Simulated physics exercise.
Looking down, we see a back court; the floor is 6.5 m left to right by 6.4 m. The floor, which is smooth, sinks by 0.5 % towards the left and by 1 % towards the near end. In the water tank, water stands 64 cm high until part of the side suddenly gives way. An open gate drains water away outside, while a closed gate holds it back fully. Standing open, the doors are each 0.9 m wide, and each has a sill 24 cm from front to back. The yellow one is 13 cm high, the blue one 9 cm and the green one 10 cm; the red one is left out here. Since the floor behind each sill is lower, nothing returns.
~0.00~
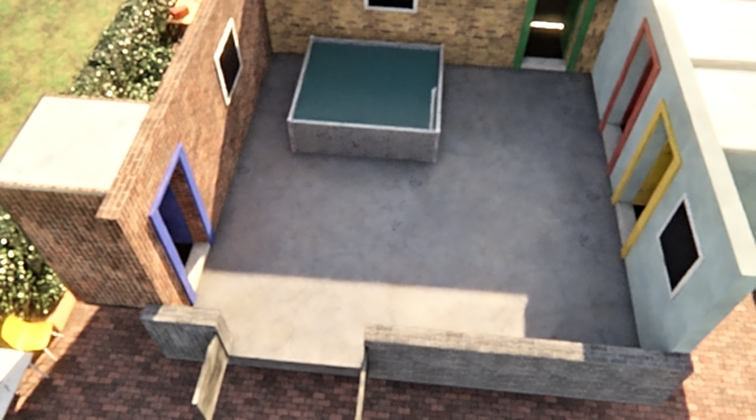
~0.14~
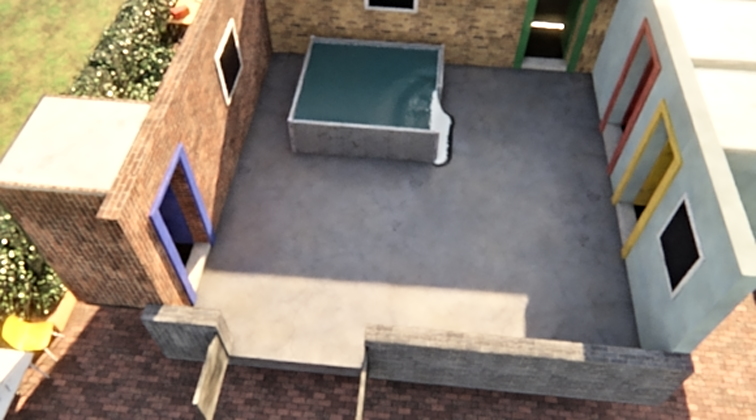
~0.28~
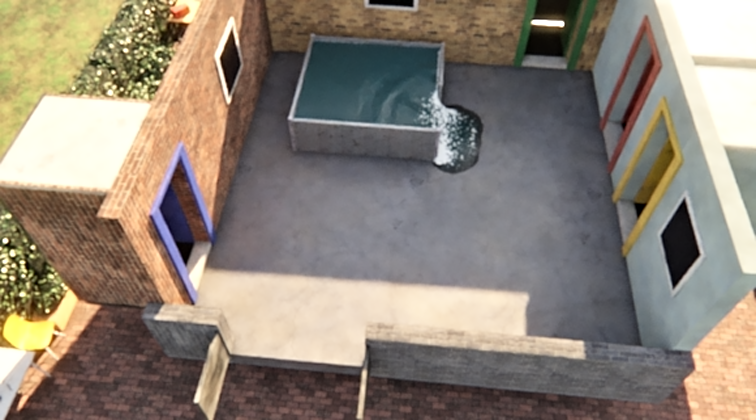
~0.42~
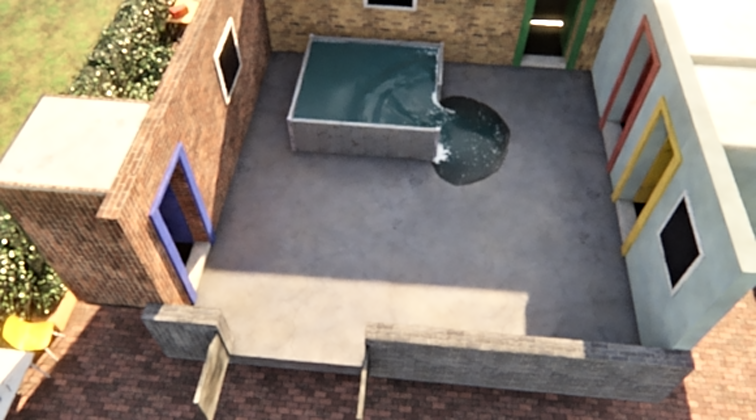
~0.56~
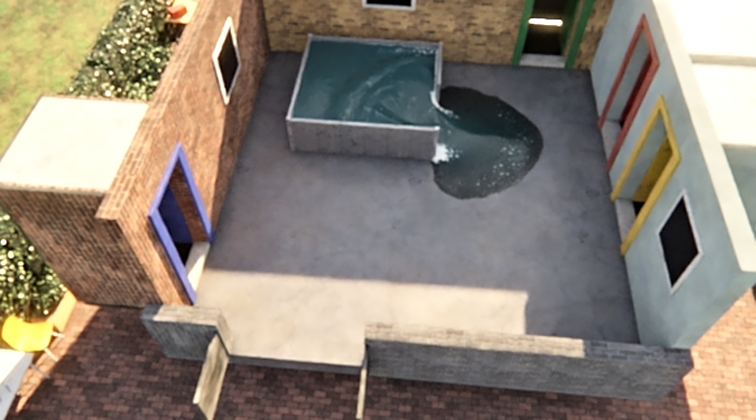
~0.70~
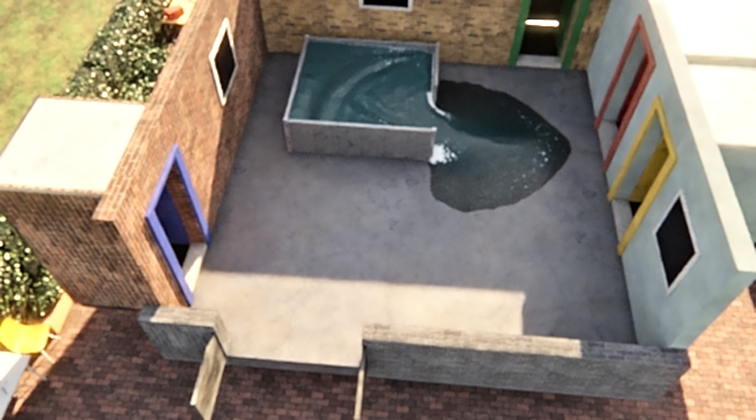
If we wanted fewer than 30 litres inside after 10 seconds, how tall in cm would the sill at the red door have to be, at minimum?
It would need to be around 23 cm tall.
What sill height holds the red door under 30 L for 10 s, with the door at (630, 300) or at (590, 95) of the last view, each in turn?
Minimums: Roughly 13.0 cm and 17 cm.
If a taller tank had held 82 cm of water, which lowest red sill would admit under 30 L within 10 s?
Something near 31 cm should do.
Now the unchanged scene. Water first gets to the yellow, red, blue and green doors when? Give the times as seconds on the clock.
Door yellow: 1.3 seconds; door red: 0.8 seconds; door blue: 5.5 seconds; door green: 1.6 seconds.
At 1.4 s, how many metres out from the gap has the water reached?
3.6 metres.
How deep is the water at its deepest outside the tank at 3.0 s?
Max depth: Around 34 cm.
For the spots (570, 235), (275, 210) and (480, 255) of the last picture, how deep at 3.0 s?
First spot about 6 cm, second about 0 cm, third about 1 cm.
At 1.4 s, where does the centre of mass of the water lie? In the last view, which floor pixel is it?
I'd say around (400, 119).
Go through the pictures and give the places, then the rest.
The water tank at (370, 85) is whole and still, 64 cm deep; the red door at (624, 109) is dry, in the first frame.
The gap is at (435, 129), the front 0.3 m out at (448, 155); the back of the water tank holds 64 cm, in the second frame.
Water pours out at (436, 128) and has run 0.8 m, to (478, 132); about 10 cm deep outside, 64 cm at the back, in the third frame.
The gap is at (435, 128), the front 1.3 m out at (504, 143); the back of the water tank holds 64 cm, in the fourth frame.
The gap is at (434, 128), the front 1.9 m out at (537, 149); the back of the water tank holds 64 cm, in the fifth frame.
Water pours out at (431, 128) and has run 2.4 m, to (565, 152); about 5 cm deep outside, 65 cm at the back; the red door at (619, 106), 3.1 m from the gap, is still 0.7 m from the nearest water, in the sixth frame.
After 1.4 s water covers 30 % of the floor, deepest (36 cm) near (440, 149); 27 cm at the red door, 0 litres in over its 26 cm sill.
After 3.0 s water covers 40 % of the floor, deepest (34 cm) near (643, 374); 26 cm at the red door, 9 litres in over its 26 cm sill.
After 10.0 s water covers 95 % of the floor, deepest (16 cm) near (617, 371); 9 cm at the red door, 11 litres in over its 26 cm sill.
At the red door as built, the water arrived by 0.9 s and peaked near 31 cm at 2.2 s.
With a sill of 20.5 cm, 58 litres would have come in within the 10 s; with 27.5 cm, 5 litres. So under 30 litres takes about 23 cm.
